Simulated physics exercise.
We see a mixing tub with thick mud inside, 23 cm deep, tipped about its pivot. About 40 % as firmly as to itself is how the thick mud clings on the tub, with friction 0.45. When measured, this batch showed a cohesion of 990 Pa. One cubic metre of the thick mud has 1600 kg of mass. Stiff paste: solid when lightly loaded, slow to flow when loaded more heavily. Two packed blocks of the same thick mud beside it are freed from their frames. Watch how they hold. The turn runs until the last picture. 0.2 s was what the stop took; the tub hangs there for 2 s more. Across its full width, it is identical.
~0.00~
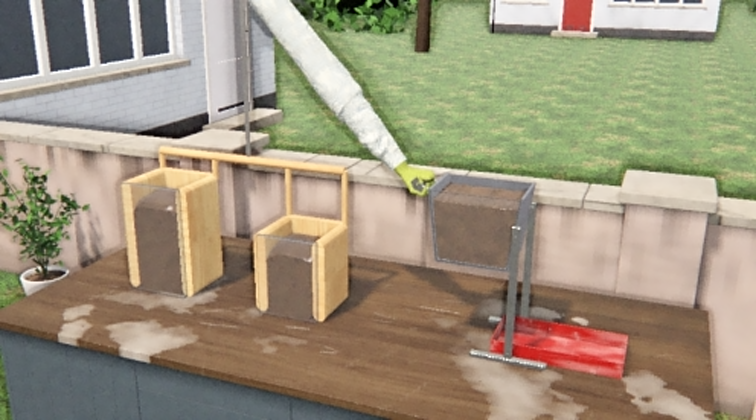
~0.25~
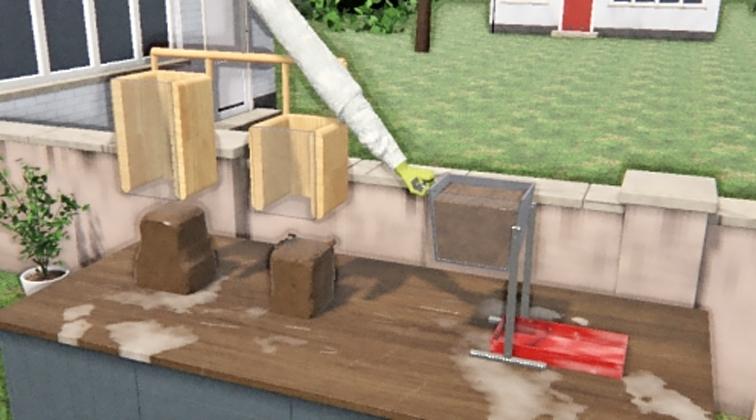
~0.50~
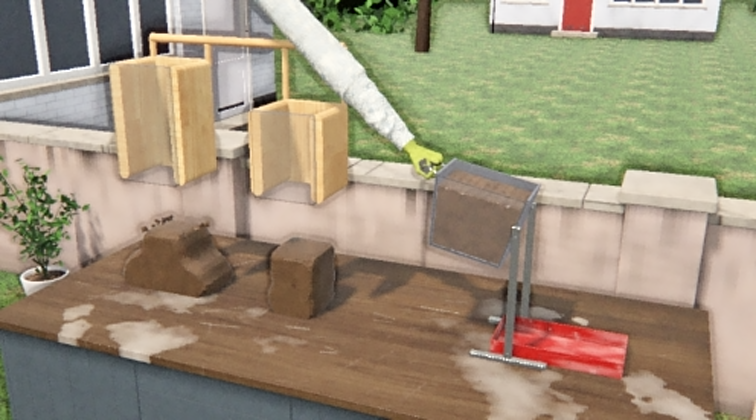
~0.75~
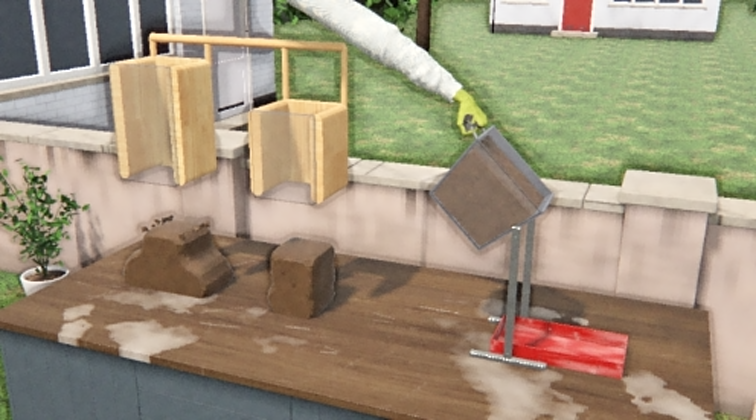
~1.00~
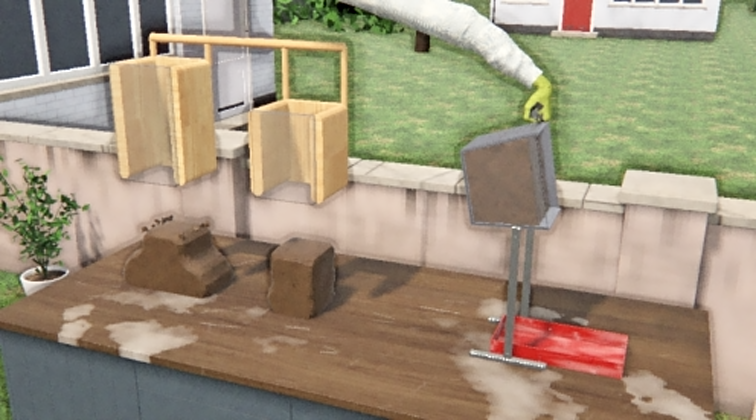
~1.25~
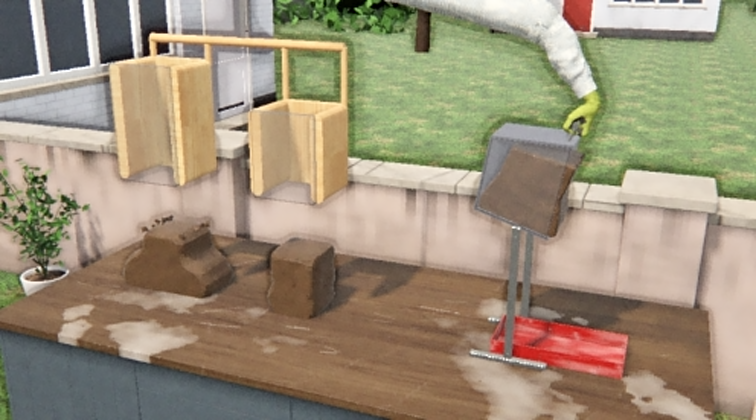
A gloved hand on a white-sleeved arm grips a grey tub of brown mud above a red base on a wooden patio table, seen from slightly above before a low wall and lawn. Wooden moulds lift off two mud blocks at left, and the taller slumps into a mound. The arm swings the tub rightward past upright, and the mud shifts partly out while the view stays still.
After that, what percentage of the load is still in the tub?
Roughly 0 %.
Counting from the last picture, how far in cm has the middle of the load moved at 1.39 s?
Roughly 8 centimetres.
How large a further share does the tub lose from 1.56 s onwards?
Later share of the load: Approx. 25 %.
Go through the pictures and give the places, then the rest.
The first frame shows handle-side rim at (431, 190), tilt 0 degrees; highest point of the thick mud at (516, 209); test blocks 35 cm, 24 cm high (left to right).
The second frame shows handle-side rim at (431, 190), tilt 0 degrees; highest point of the thick mud at (516, 209); test blocks 30 cm, 23 cm high (left to right).
The third frame shows handle-side rim at (439, 174), tilt 11 degrees; highest point of the thick mud at (443, 186); test blocks 23 cm, 23 cm high (left to right).
The fourth frame shows handle-side rim at (479, 140), tilt 45 degrees; highest point of the thick mud at (473, 151); test blocks 23 cm, 23 cm high (left to right).
The fifth frame shows handle-side rim at (537, 135), tilt 79 degrees; highest point of the thick mud at (524, 141); test blocks 23 cm, 23 cm high (left to right).
The sixth frame shows handle-side rim at (572, 149), tilt 99 degrees; highest point of the thick mud at (516, 149); test blocks 23 cm, 23 cm high (left to right).
By 1.39 s, the tub is at 100 degrees and holds 63 %.
By 1.56 s, the tub is at 100 degrees and holds 24 %.
By 1.73 s, the tub is at 100 degrees and holds 0 %.
By 1.90 s, the tub is at 100 degrees and holds 0 %.
By 3.25 s, at the end, the tub is at 100 degrees and holds 0 %.
